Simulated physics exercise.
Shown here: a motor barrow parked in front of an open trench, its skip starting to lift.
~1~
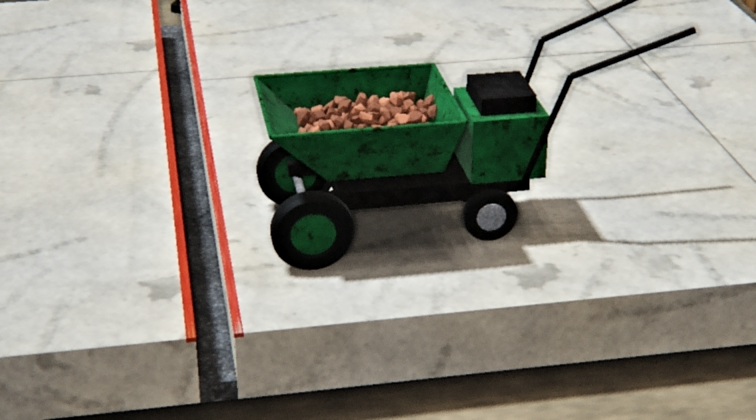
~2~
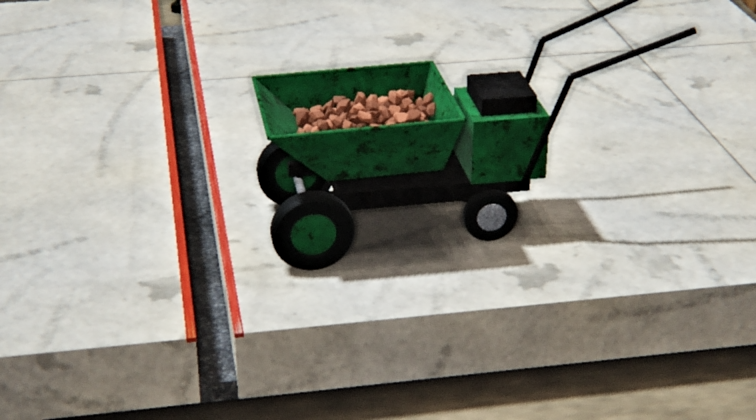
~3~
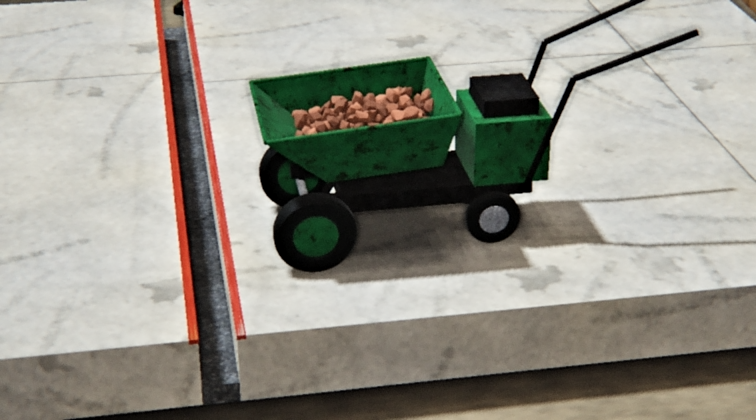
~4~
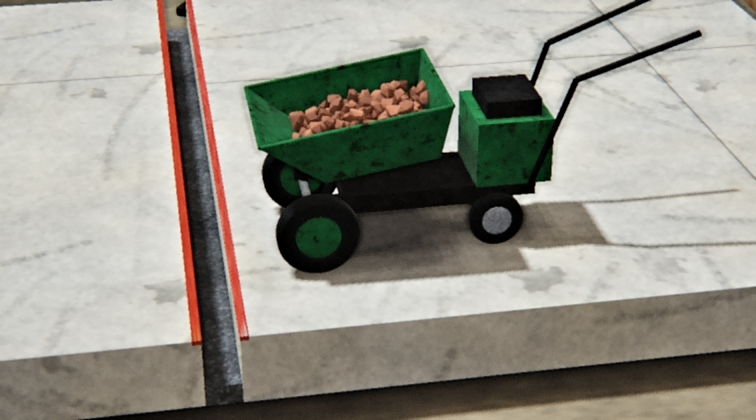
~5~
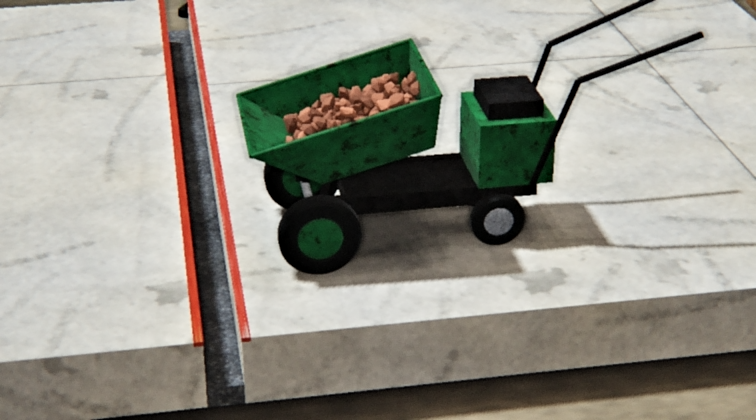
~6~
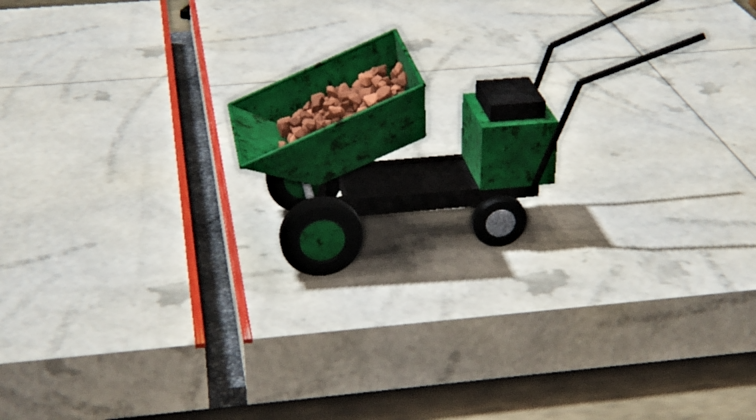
The footage shows a green motor barrow loaded with reddish rubble, standing on a pale slab to the right of a narrow, red-edged trench. Its skip gradually tilts toward the trench, the rear end rising while the rubble stays inside.
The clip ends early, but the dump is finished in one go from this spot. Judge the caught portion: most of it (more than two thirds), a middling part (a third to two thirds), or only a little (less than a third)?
Only a little.
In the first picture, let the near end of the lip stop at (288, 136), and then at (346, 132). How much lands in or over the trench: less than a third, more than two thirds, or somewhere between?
In the middle band, then one to two thirds.
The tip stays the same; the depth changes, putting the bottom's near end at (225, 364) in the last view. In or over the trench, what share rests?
10 per cent, roughly.
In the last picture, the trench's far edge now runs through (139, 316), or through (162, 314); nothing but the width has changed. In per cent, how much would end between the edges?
The first case gives close to 100 per cent and the second close to 80 per cent.
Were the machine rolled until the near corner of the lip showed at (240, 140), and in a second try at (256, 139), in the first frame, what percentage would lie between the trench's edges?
0 % and 0 %.
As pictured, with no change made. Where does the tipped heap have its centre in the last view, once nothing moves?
The centre comes to rest close to (144, 250).
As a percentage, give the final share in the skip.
It is some 15 percent.
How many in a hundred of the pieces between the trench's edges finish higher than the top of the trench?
Roughly 20 percent of them.
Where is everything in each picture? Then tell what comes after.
The first frame shows lip of the skip near (271, 137), level; top of the load near (372, 117), lumps of rubble; first edge of the trench near (233, 300); far edge near (187, 305), the trench under half as wide as the skip, and about as deep as wide.
The second frame shows lip of the skip near (269, 138), tipped barely; top of the load near (371, 116).
The third frame shows lip of the skip near (266, 143), tipped barely; top of the load near (382, 111).
The fourth frame shows lip of the skip near (260, 149), tipped a little; top of the load near (387, 106).
The fifth frame shows lip of the skip near (251, 157), tipped clearly; top of the load near (390, 108).
The sixth frame shows lip of the skip near (242, 167), tipped clearly; top of the load near (379, 102); first edge of the trench near (243, 306); far edge near (196, 311).
Shortly afterwards, skip tipped steeply; the whole lot in the skip.
Next, skip tipped right over; near half in the skip; only a few in or heaped over the trench; near a third beyond it; only a few falling.
Some moments later, skip tipped right over; a little in the skip; a little in or heaped over the trench; the bulk beyond it.
In the end, skip tipped right over; a little in the skip; a little in or heaped over the trench; the bulk beyond it.
